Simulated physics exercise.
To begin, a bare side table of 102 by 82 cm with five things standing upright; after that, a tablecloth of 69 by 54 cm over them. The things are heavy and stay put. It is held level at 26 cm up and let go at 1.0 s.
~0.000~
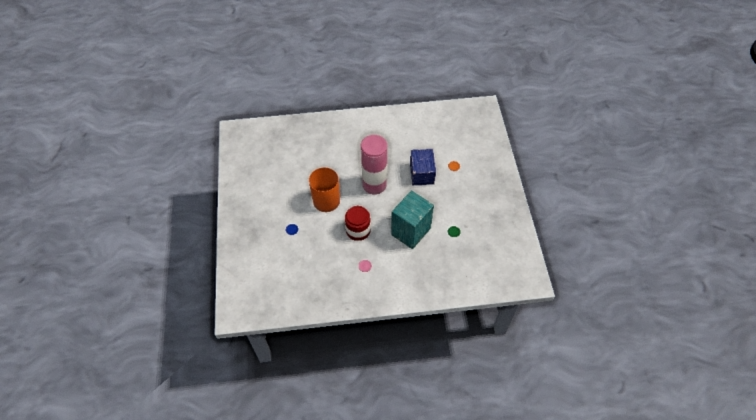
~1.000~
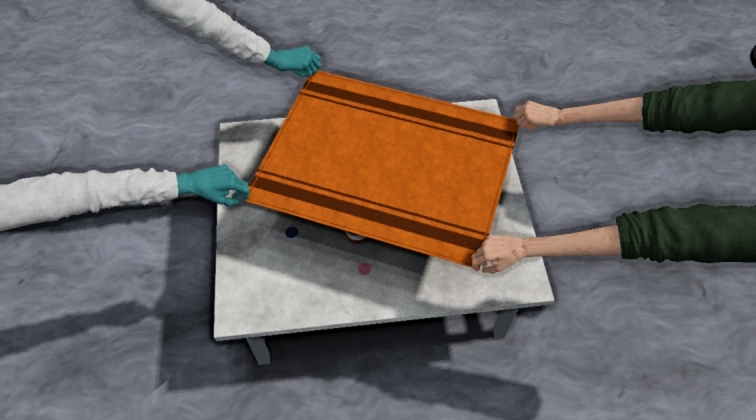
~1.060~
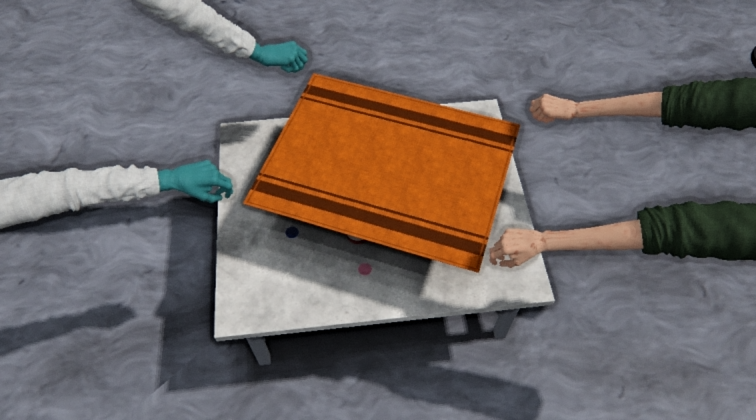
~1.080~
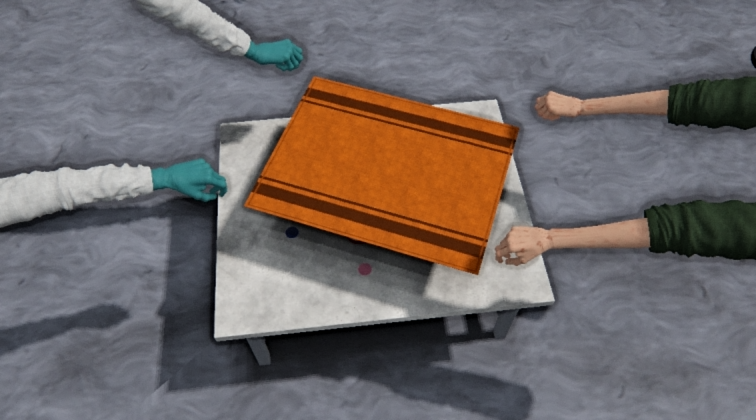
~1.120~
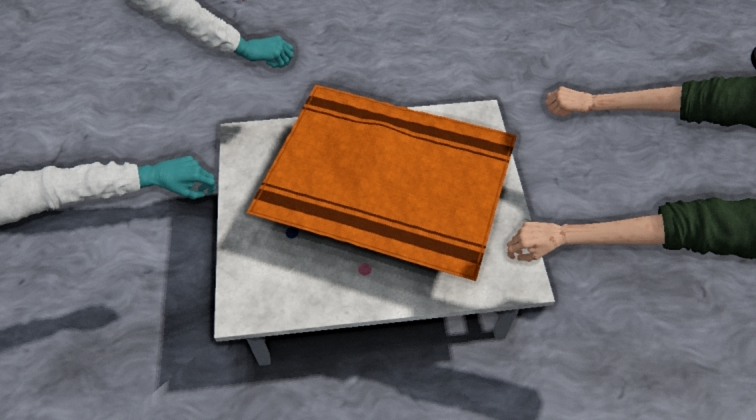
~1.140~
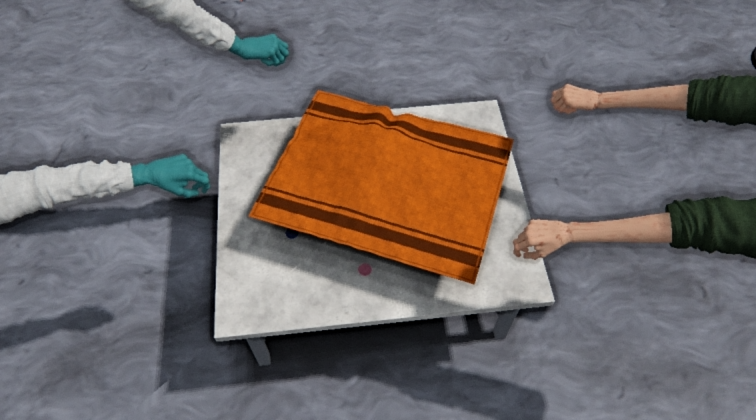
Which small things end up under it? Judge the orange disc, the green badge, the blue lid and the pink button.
The orange disc ends under the cloth, the green badge ends under the cloth, the blue lid stays uncovered, the pink button still shows.
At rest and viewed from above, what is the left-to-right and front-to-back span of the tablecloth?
Width around 68 cm, depth around 58 cm.
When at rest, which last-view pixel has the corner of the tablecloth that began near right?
(433, 291) or thereabouts.
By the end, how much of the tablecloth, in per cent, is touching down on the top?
Portion on top, approx.: 15 %.
After 1.3 s, 10 % of it is down, spanning 66 by 57 cm, above orange disc, green badge.
After 1.5 s, 15 % of it is down, spanning 67 by 58 cm, above orange disc, green badge.
After 1.7 s, 15 % of it is down, spanning 67 by 58 cm, above orange disc, green badge.
After 1.9 s, 15 % of it is down, spanning 67 by 57 cm, above orange disc, green badge.
After 2.7 s, 15 % of it is down, spanning 67 by 57 cm, above orange disc, green badge.
